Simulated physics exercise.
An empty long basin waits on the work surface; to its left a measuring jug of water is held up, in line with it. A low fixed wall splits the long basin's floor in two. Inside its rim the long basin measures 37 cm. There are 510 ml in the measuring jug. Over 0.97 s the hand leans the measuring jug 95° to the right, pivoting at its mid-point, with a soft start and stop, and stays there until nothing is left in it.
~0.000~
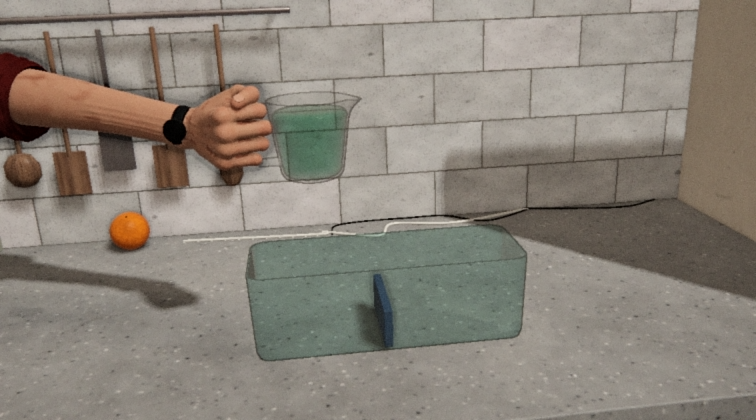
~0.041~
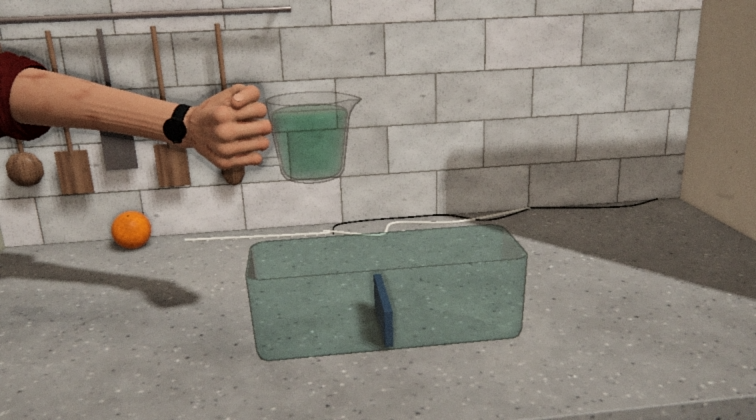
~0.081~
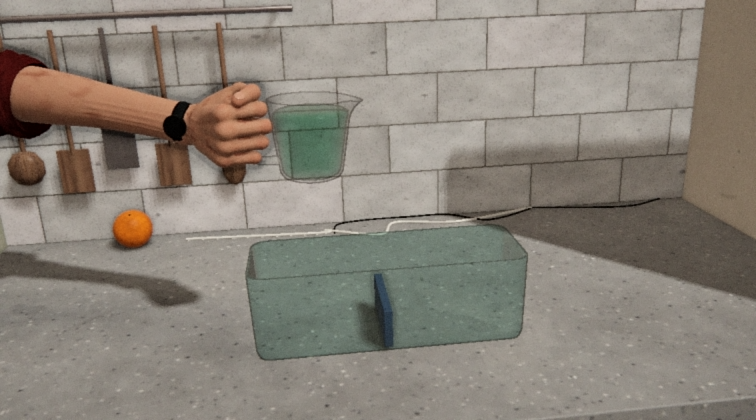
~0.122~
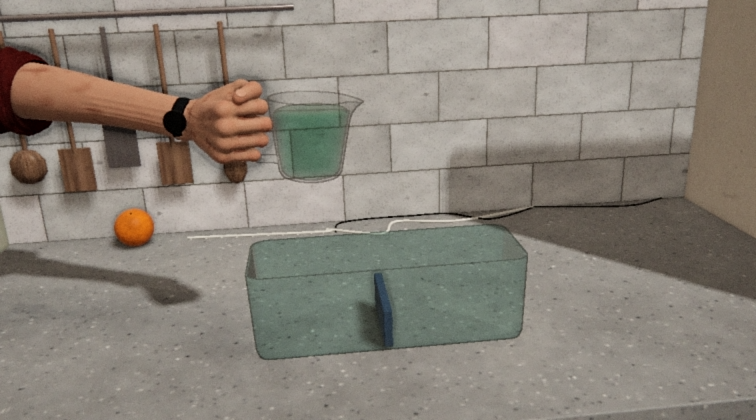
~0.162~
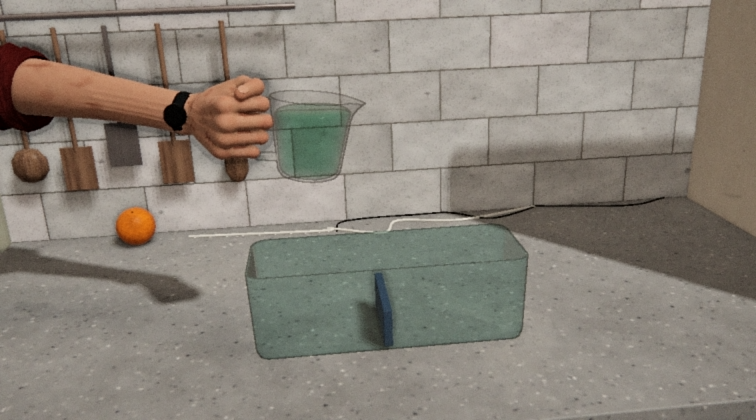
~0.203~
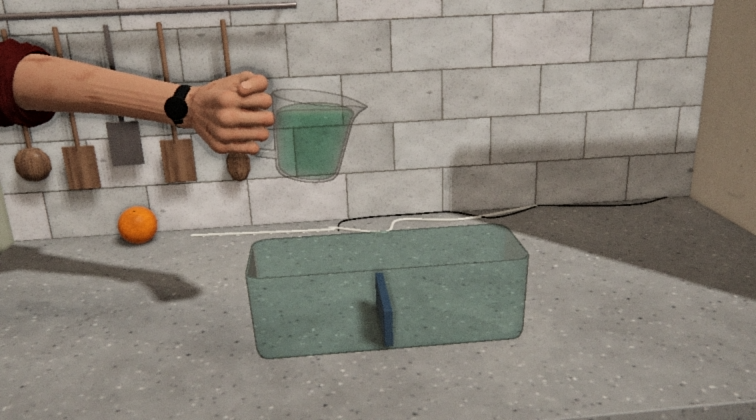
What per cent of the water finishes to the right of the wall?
About 95 per cent.
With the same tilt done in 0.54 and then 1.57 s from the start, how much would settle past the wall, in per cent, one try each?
In turn about 95 and 95 per cent.
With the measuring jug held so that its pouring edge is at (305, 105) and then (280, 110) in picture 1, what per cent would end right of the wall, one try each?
In turn about 15 and 5 per cent.
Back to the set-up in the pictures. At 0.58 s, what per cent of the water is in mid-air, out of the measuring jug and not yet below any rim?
About 22 per cent.
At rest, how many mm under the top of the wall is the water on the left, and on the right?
Left about 54 mm, right about 34 mm.
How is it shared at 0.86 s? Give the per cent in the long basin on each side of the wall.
Near 1 on the left, 52 on the right.
After 0.58 s the tilt is 62° and 75 per cent is still to pour, 0 is left of the wall and 4 right of it.
After 0.86 s the tilt is 92° and 23 per cent is still to pour, 1 is left of the wall and 52 right of it.
After 1.15 s the tilt is 95° and 2 per cent is still to pour, 2 is left of the wall and 91 right of it.
After 1.47 s the tilt is 95° and 0 per cent is still to pour, 4 is left of the wall and 95 right of it.
In the end 4 per cent lies left of the wall, 95 right of it and 1 outside.
